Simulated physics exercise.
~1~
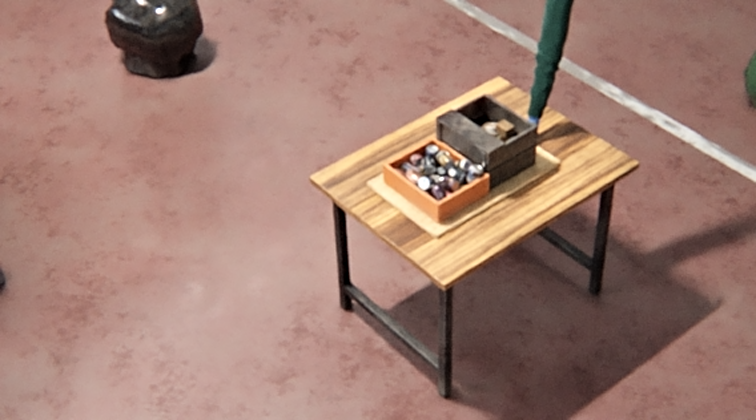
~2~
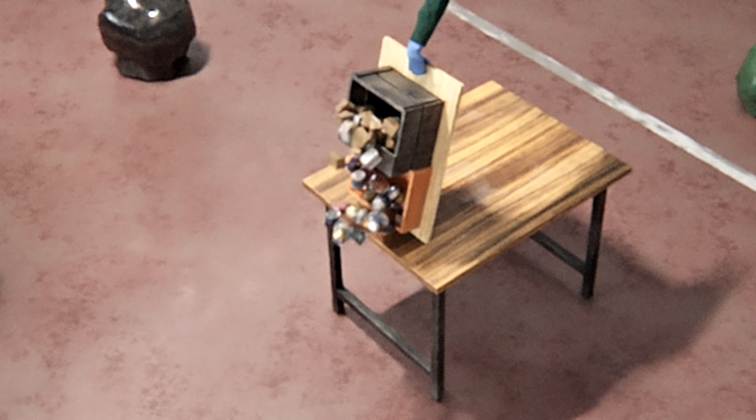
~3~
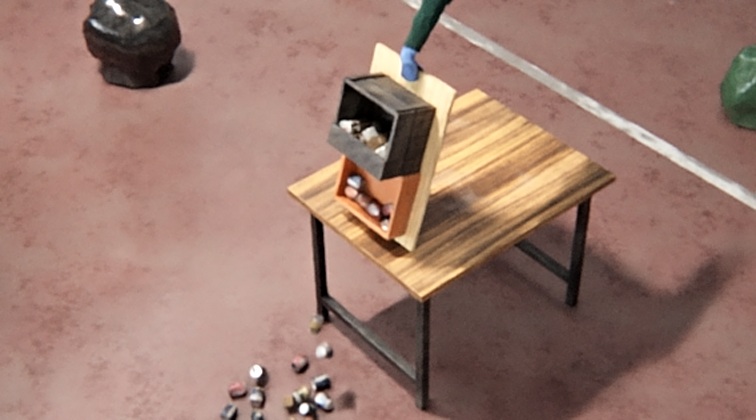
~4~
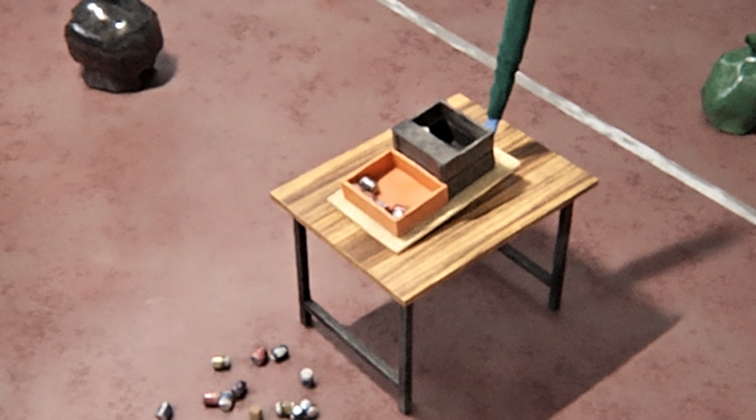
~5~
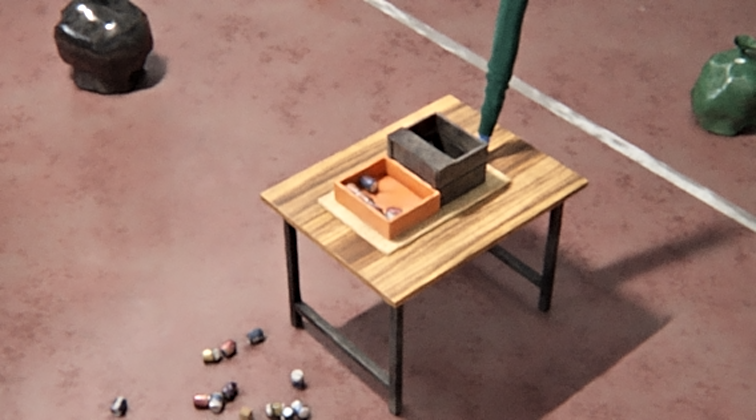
The clip shows a gloved hand tipping up a board holding an orange container of mini cans and a black container of small parcels on a wooden table, spilling pieces onto the floor. The hand lowers the board flat again, leaving a few cans in the orange container and others scattered below.
